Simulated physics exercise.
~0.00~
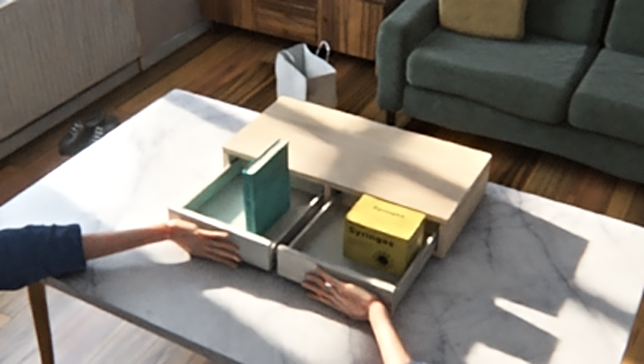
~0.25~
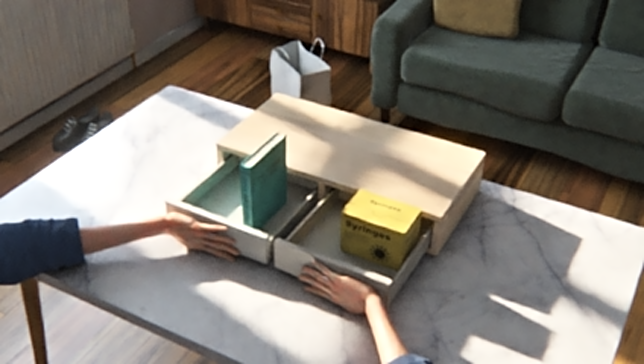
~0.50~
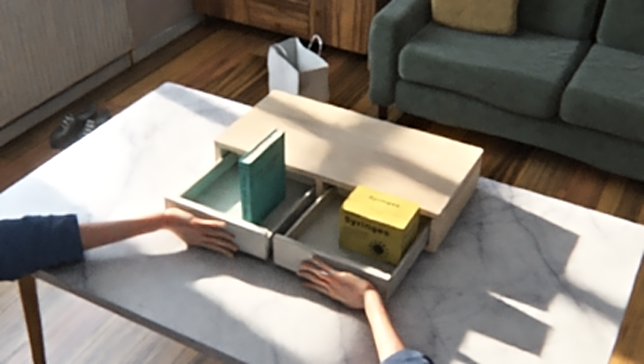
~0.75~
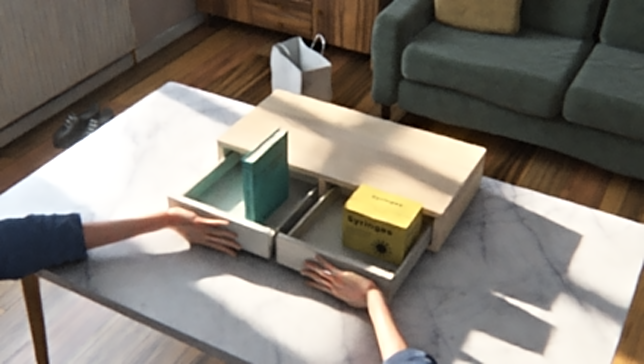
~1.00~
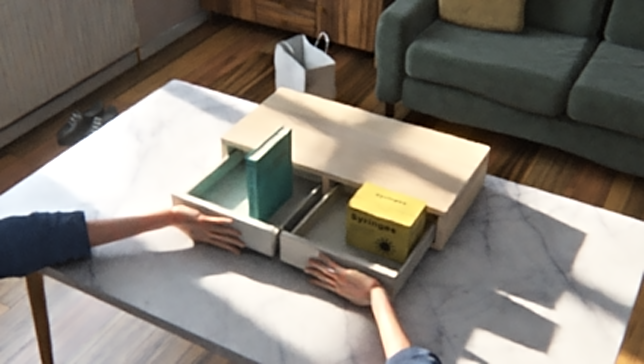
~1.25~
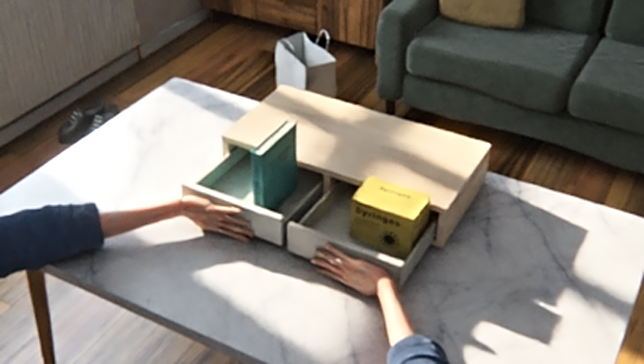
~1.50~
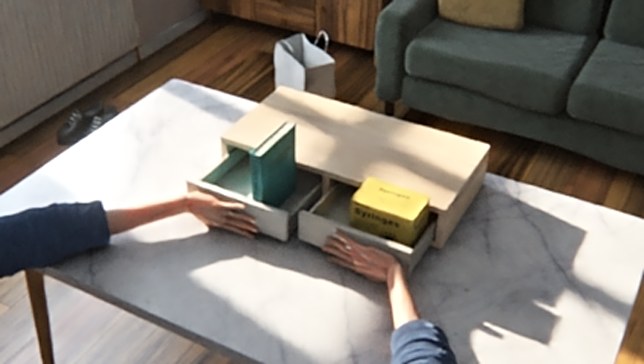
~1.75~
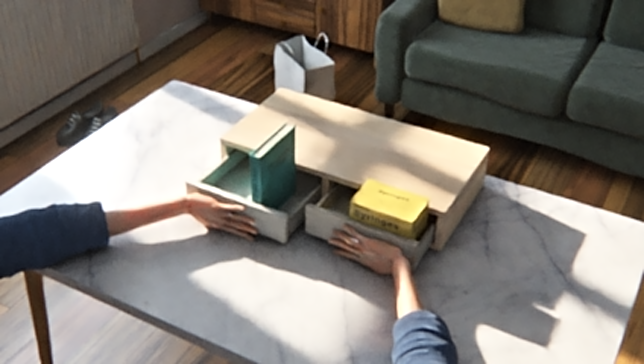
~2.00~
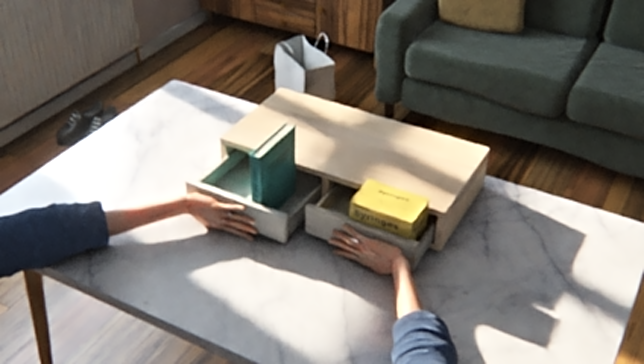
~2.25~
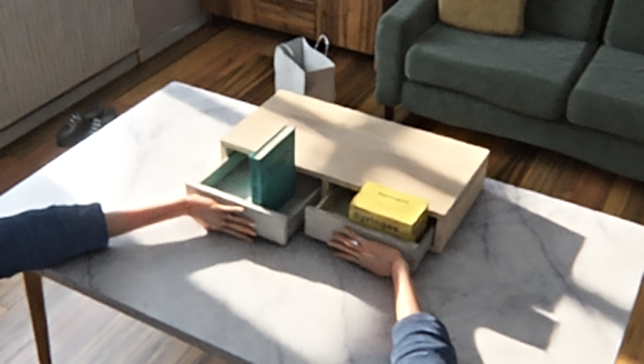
In a sunlit living room, seen from above at a slightly swaying angle, a low pale wooden chest sits on a white marble table, with a green sofa and a white bag behind. Its two drawers stand open, the left holding an upright turquoise book and the right a yellow box. A hand rests against each drawer front. The hands push both drawers a little way inward, then the left one stops while the right slides slightly farther. Both then stay still, partly open, with the hands still on them and the book upright.
